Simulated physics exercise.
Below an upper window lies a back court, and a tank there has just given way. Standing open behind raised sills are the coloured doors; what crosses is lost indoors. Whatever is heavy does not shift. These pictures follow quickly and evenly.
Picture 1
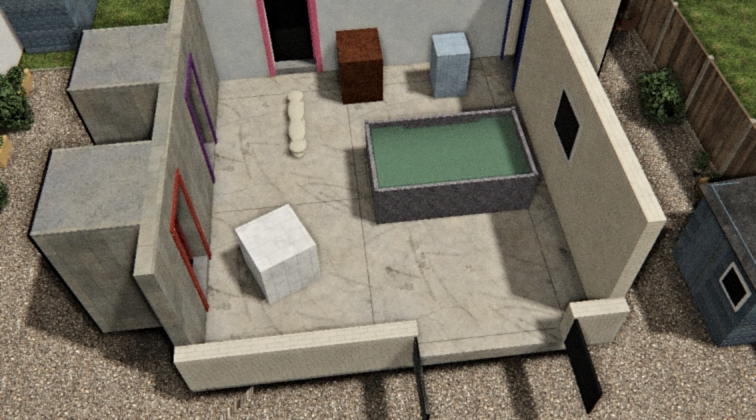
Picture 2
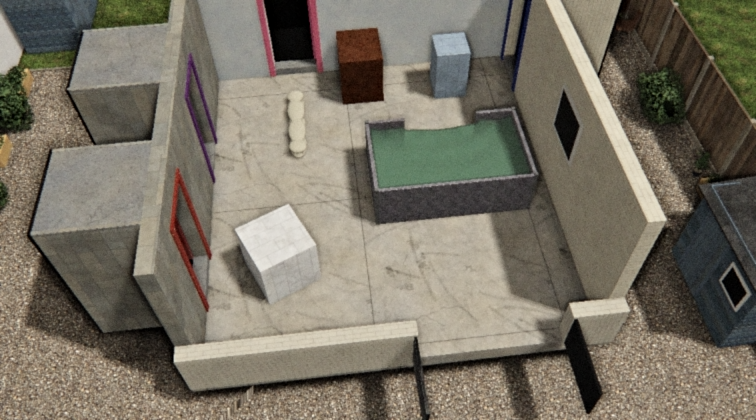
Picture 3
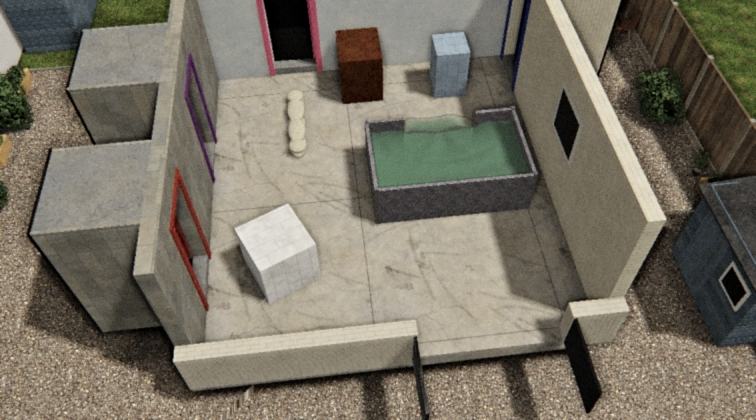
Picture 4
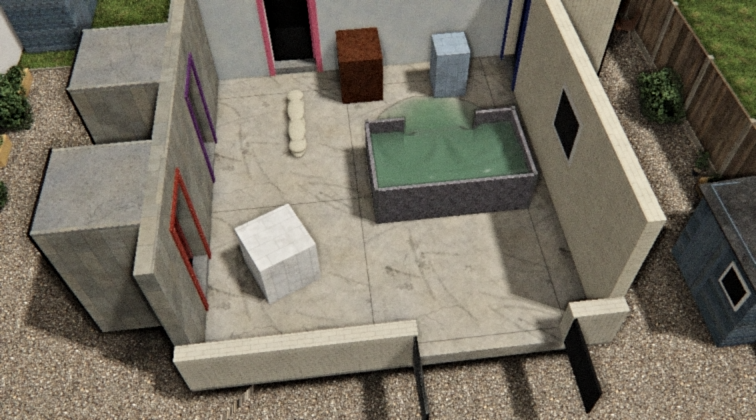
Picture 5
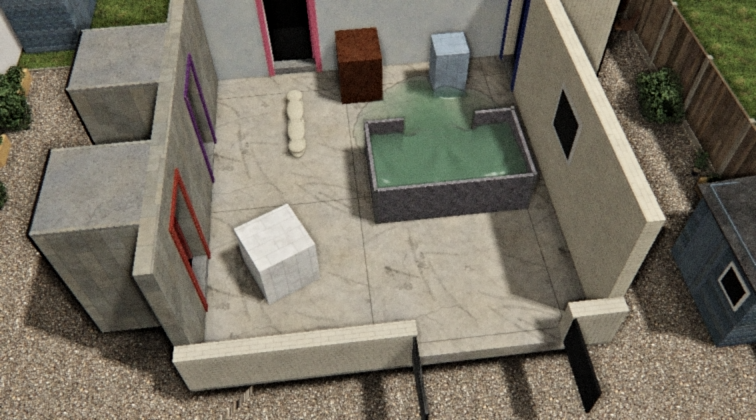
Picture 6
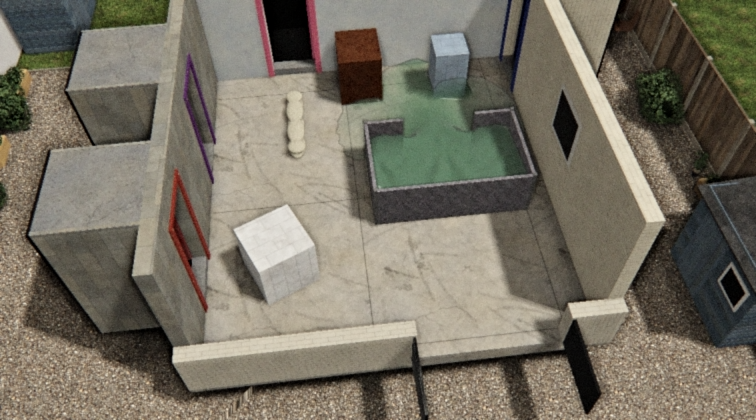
The clip shows a walled court with coloured door surrounds and a tank of green water, seen from above. A gap opens in the tank's far side, and water pours through, spreading across the pale floor around the brown and blue blocks.
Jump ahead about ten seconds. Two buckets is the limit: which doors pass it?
In the end the blue door will most likely go past the limit, the red door will most likely keep inside the limit, the purple door will most likely keep inside the limit, the pink door will most likely keep inside the limit.
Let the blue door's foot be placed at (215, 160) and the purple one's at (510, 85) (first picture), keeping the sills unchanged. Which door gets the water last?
Going by the pictures, it's the red one.
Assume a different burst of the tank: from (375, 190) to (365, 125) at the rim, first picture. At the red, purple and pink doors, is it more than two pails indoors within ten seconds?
Door by door, the red door crosses the threshold, then the purple door crosses the threshold, then the pink door misses the threshold.
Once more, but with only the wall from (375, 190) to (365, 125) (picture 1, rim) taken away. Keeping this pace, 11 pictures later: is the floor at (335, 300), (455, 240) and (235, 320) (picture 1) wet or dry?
Submerged, unwetted, submerged.
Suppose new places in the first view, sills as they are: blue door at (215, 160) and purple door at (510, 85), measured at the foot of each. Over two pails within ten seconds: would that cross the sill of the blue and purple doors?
Then: The blue one keeps below it; the purple one passes that mark.
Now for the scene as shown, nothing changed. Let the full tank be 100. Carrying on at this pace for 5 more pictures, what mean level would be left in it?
I make it 58 per cent.
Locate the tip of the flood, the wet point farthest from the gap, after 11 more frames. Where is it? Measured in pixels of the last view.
I'd say around (218, 84).
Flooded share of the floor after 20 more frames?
That comes to about 50 per cent.
A moment on, water covers 25 % of the floor; the blue door under two buckets in, the red door not reached, the purple door not reached, the pink door wet at the sill, nothing in.
Next, water covers 30 % of the floor; the blue door over two buckets in, the red door not reached, the purple door not reached, the pink door wet at the sill, nothing in.
Then, water covers 50 % of the floor; the blue door far over two buckets in, the red door not reached, the purple door not reached, the pink door wet at the sill, nothing in.
Later, water covers 80 % of the floor; the blue door far over two buckets in, the red door wet at the sill, nothing in, the purple door wet at the sill, nothing in, the pink door wet at the sill, nothing in.
In the end, water covers 95 % of the floor; the blue door far over two buckets in, the red door wet at the sill, nothing in, the purple door wet at the sill, nothing in, the pink door wet at the sill, nothing in.
